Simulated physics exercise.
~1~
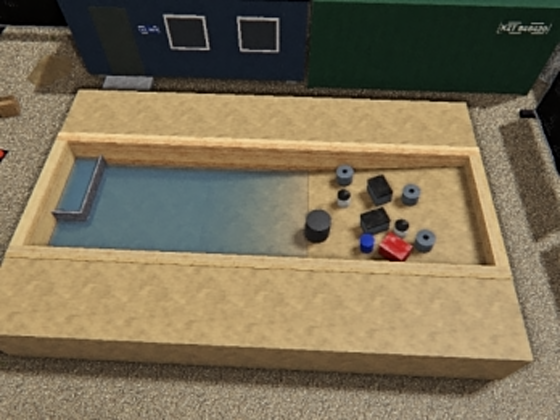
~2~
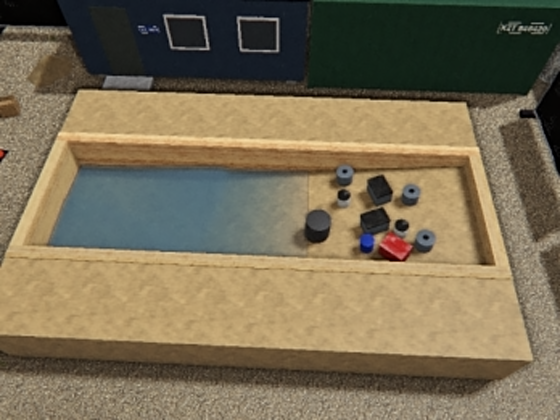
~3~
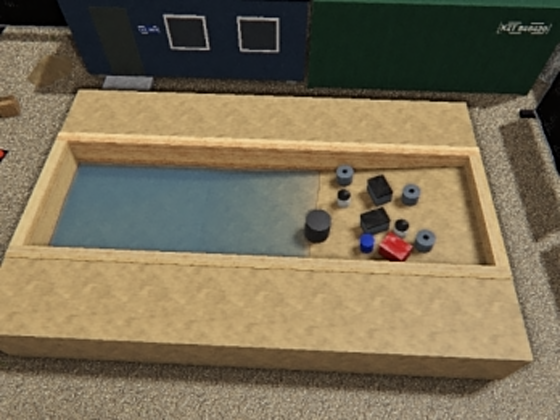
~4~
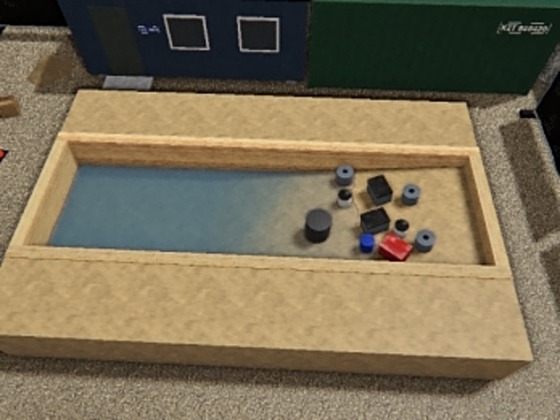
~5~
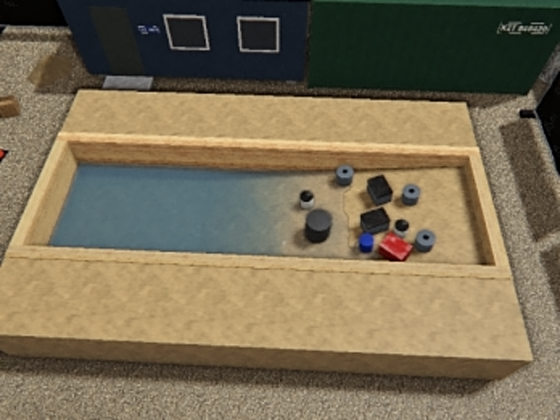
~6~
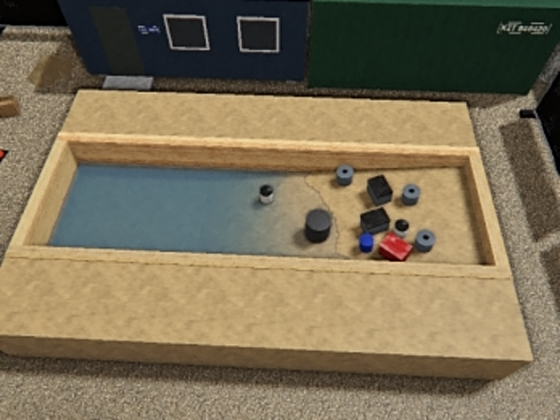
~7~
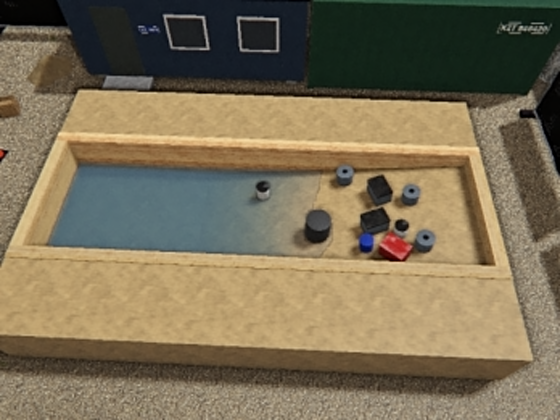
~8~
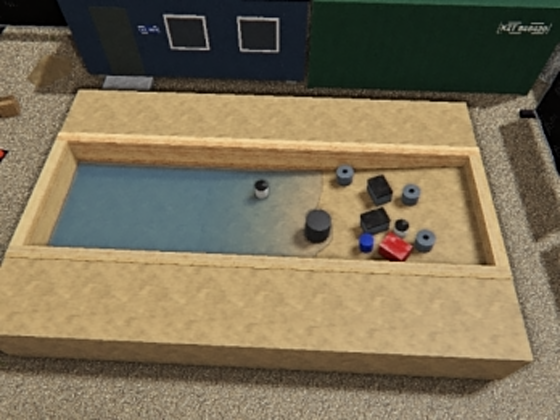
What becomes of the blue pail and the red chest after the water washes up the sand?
Both stay where they were on the sand, with the blue pail holding its place and the red chest staying put beside it.
Sandy beach between timber walls taking a wash of water, one small black-topped pail drifting left and ending afloat offshore.
